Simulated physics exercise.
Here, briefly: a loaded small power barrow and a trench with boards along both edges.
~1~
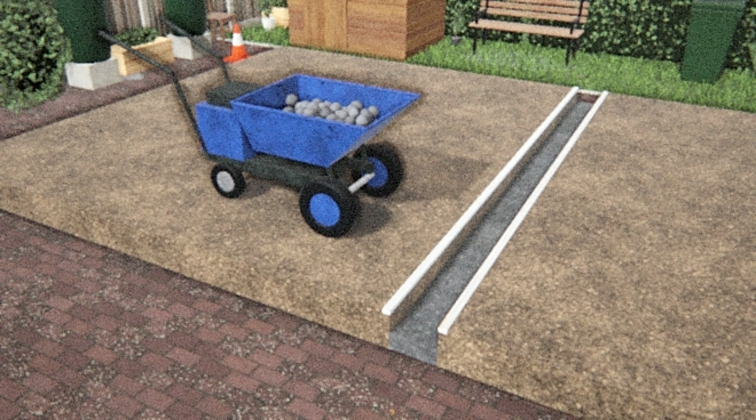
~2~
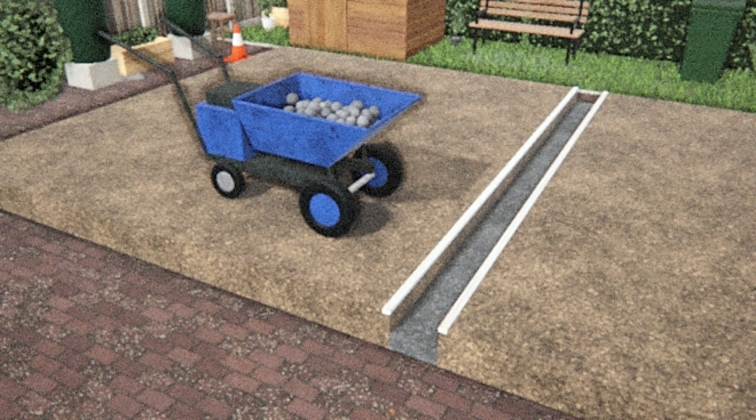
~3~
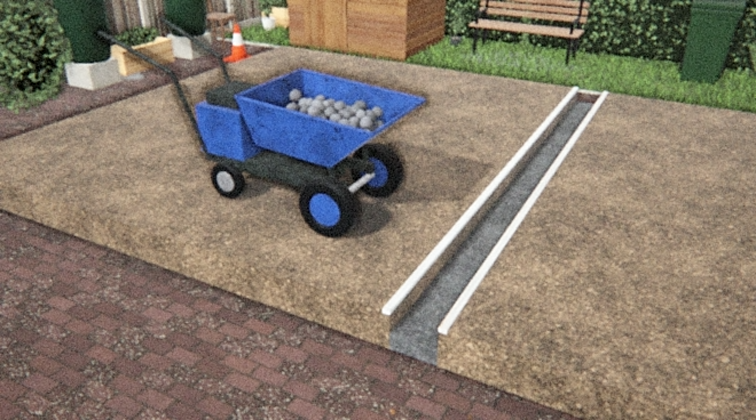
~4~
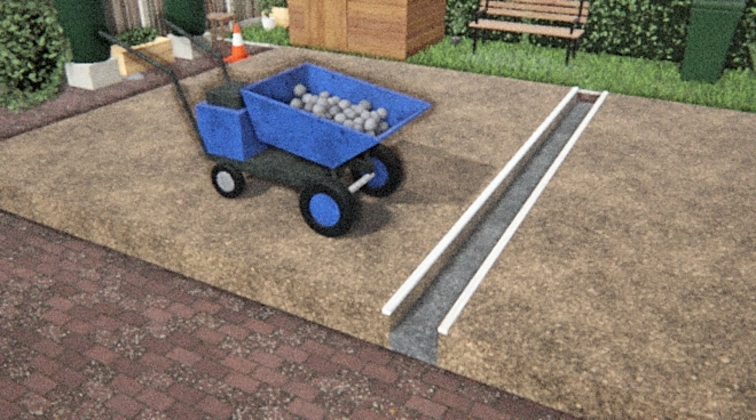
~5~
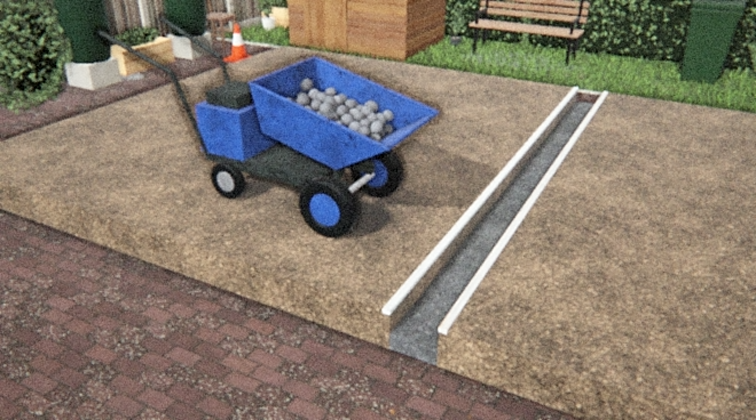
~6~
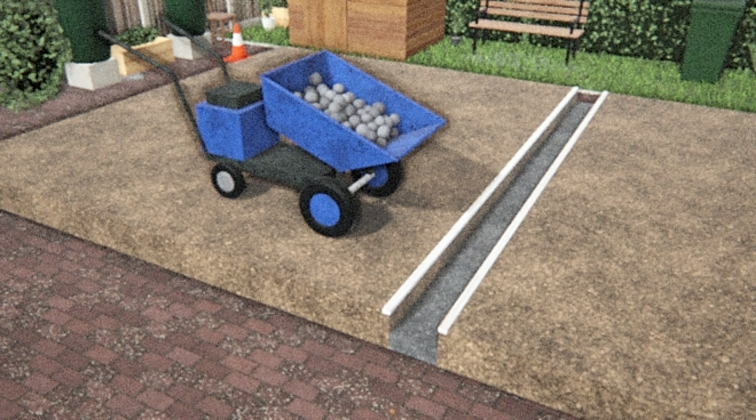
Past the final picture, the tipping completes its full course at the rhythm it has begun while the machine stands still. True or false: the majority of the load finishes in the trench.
True.
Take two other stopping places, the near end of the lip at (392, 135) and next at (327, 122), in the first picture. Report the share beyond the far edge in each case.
20 and 0 percent, in that order.
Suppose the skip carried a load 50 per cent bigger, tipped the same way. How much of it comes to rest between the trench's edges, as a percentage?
My estimate is near 60 per cent.
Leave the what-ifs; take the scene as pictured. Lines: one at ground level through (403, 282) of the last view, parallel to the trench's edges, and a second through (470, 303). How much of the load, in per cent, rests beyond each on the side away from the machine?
Some 80 and some 0 per cent, respectively.
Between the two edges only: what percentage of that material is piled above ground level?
I'd say around 20 percent.
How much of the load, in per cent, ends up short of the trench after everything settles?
Roughly 5 percent.
Soon after the last picture, skip tipped steeply; all in the skip.
A little later, skip tipped right over; most in the skip; a stray few short of the trench; about a quarter in or heaped over the trench; a stray few falling.
Later still, skip tipped right over; about a quarter in the skip; a small part short of the trench; about two thirds in or heaped over the trench; a stray few beyond it.
At rest, skip tipped right over; about a quarter in the skip; a small part short of the trench; most in or heaped over the trench; a stray few beyond it.
